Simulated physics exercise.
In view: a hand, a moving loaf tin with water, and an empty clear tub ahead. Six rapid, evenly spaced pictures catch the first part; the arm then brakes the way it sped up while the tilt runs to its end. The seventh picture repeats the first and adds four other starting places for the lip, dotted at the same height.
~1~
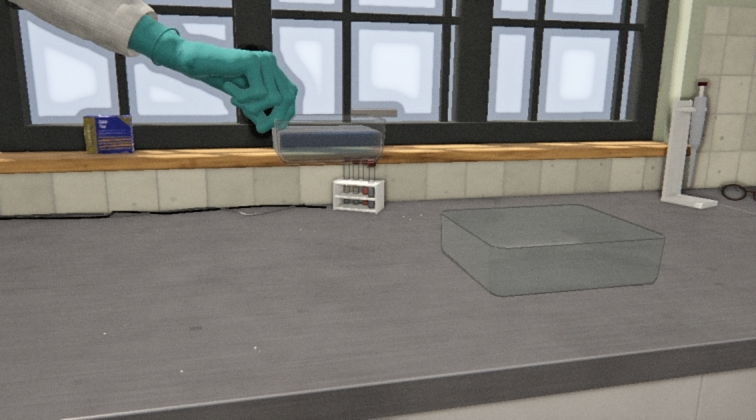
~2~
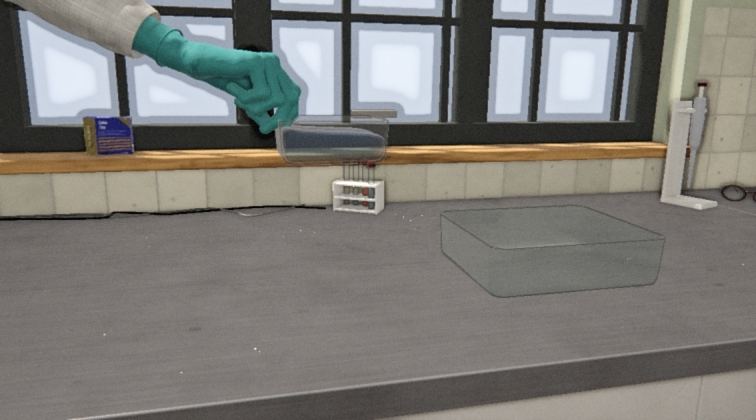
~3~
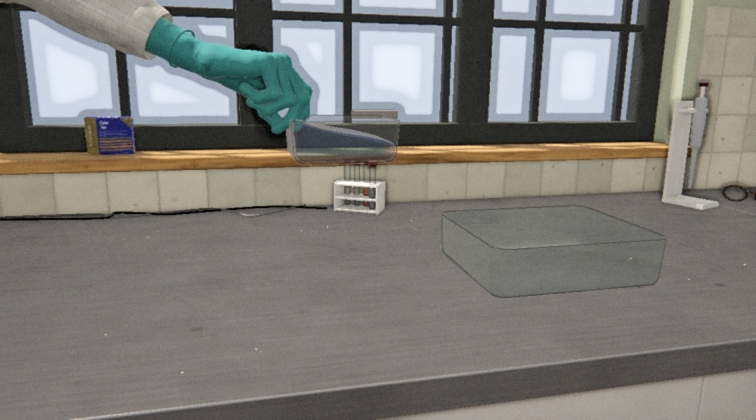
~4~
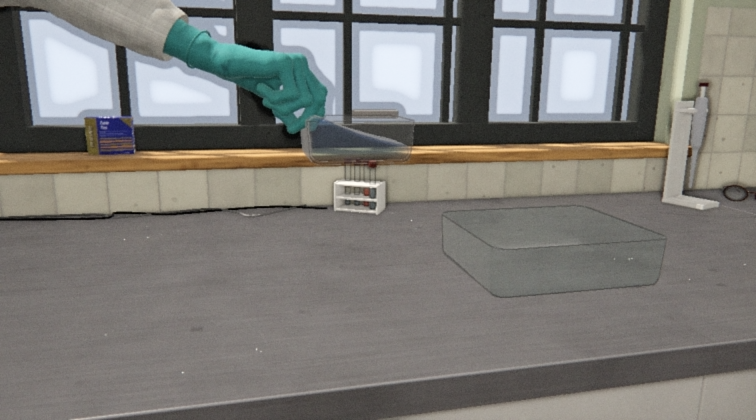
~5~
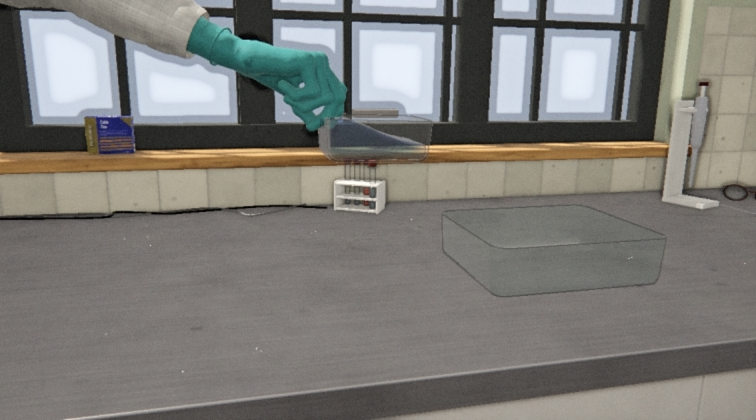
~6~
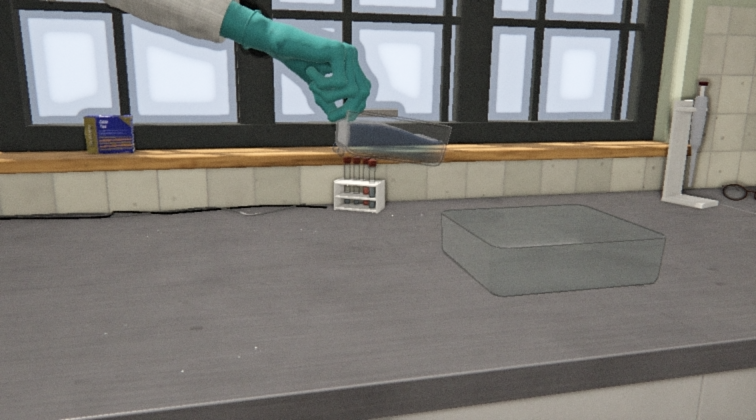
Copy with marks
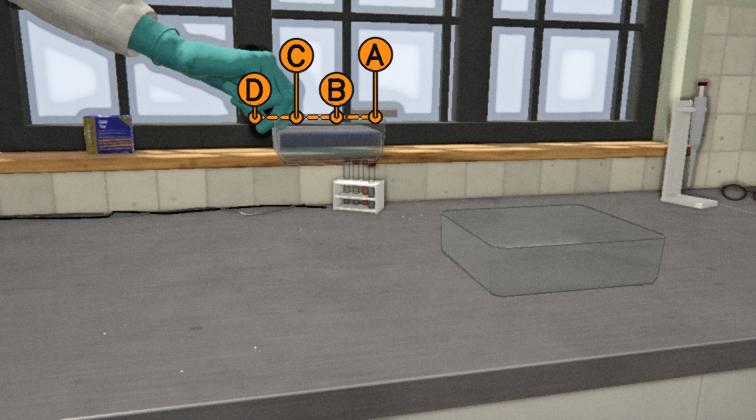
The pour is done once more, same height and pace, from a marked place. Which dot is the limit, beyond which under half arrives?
B.
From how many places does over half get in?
Two of them.
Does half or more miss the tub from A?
No, that is safe.
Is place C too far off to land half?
Yes.
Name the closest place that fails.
Place C.
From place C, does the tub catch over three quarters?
No.
On the marked copy, A at (375, 116); B at (336, 117); C at (296, 117); D at (254, 117).
With A, about 82 % lands in the tub, 9 % falls short and 9 % goes beside or beyond.
With B, about 66 % lands in the tub, 28 % falls short and 6 % goes beside or beyond.
With C, about 22 % lands in the tub, 75 % falls short and 3 % goes beside or beyond.
With D, about 0 % lands in the tub, 100 % falls short.
